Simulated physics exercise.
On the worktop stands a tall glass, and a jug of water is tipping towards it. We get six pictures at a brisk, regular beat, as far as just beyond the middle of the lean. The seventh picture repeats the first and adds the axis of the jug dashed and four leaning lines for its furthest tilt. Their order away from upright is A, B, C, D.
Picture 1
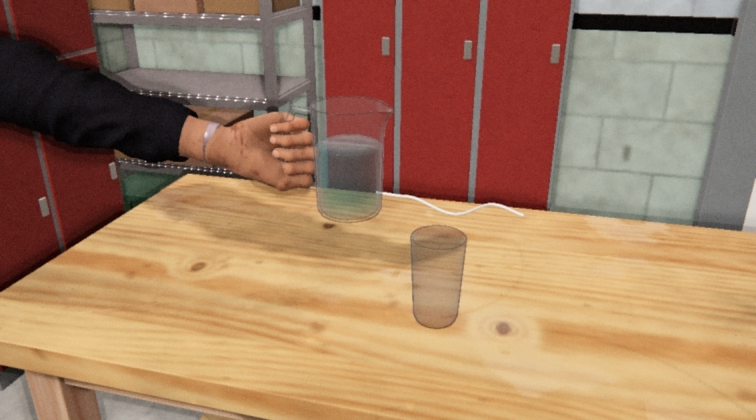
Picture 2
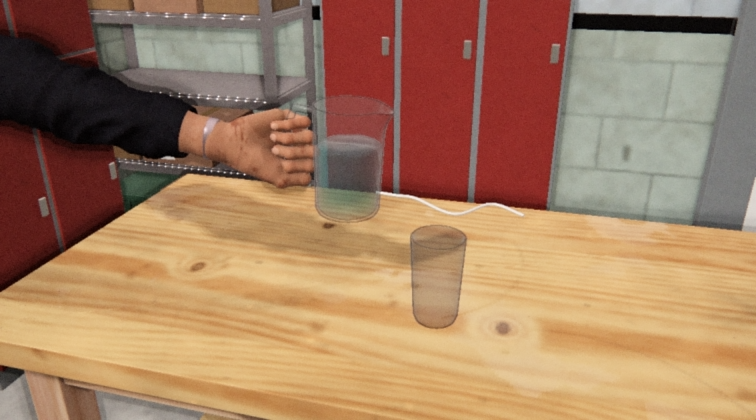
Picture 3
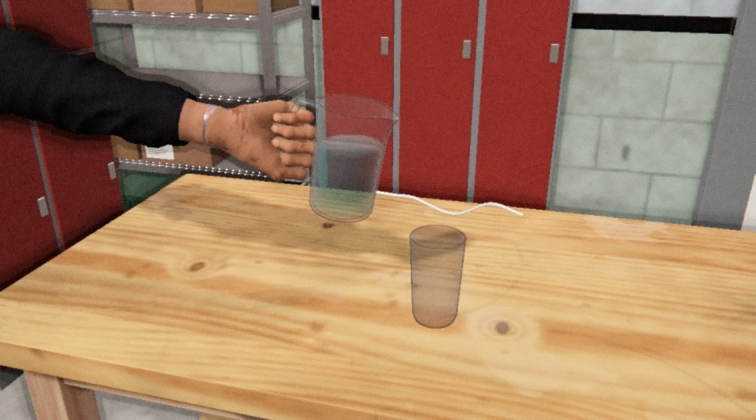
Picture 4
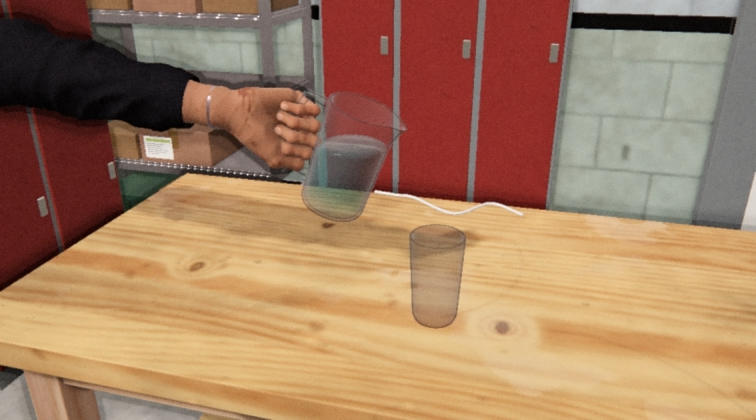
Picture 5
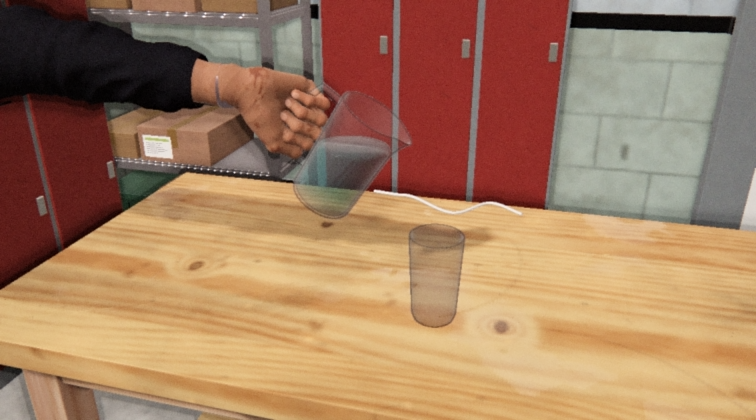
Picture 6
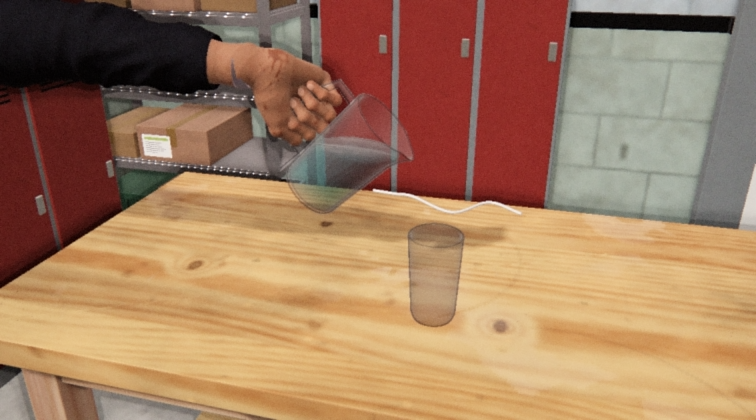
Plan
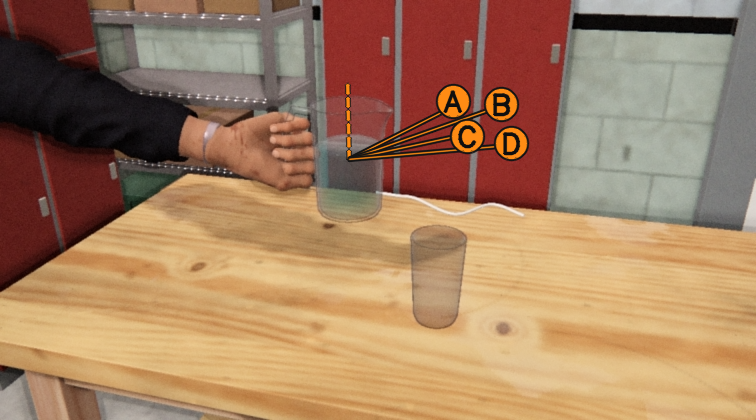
A hand in a dark sleeve reaches in from the left, holding a clear jug of water above a pale wooden worktop, seen from slightly above in a room with red lockers. An empty-looking tall glass stands right of the jug, with a white cord behind and boxes on shelves at back left. The hand steadily tilts the jug rightward, its lip lowering, while the view stays practically still.
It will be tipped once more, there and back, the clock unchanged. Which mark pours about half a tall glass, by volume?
The answer is line C.
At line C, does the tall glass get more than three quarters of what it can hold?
No, less.
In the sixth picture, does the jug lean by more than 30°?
Yes.
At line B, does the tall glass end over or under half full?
Under half.
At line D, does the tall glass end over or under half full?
Over.
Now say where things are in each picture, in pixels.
The first picture shows upright, lip at (391, 110); rim of the tall glass round (439, 236); nothing has left yet.
The second picture shows tipped about 2°, lip at (393, 112); nothing has left yet.
The third picture shows tipped about 9°, lip at (398, 118); nothing has left yet.
The fourth picture shows tipped about 20°, lip at (405, 129); nothing has left yet.
The fifth picture shows tipped about 33°, lip at (410, 143); nothing has left yet.
The sixth picture shows tipped about 46°, lip at (412, 158); nothing has left yet.
In orange, A at (440, 113); B at (486, 111); C at (450, 137); D at (494, 146).
With A, the tall glass ends with about 16 % of what it can hold.
With B, the tall glass ends with about 30 % of what it can hold.
With C, the tall glass ends with about 50 % of what it can hold.
With D, the tall glass ends with about 71 % of what it can hold.
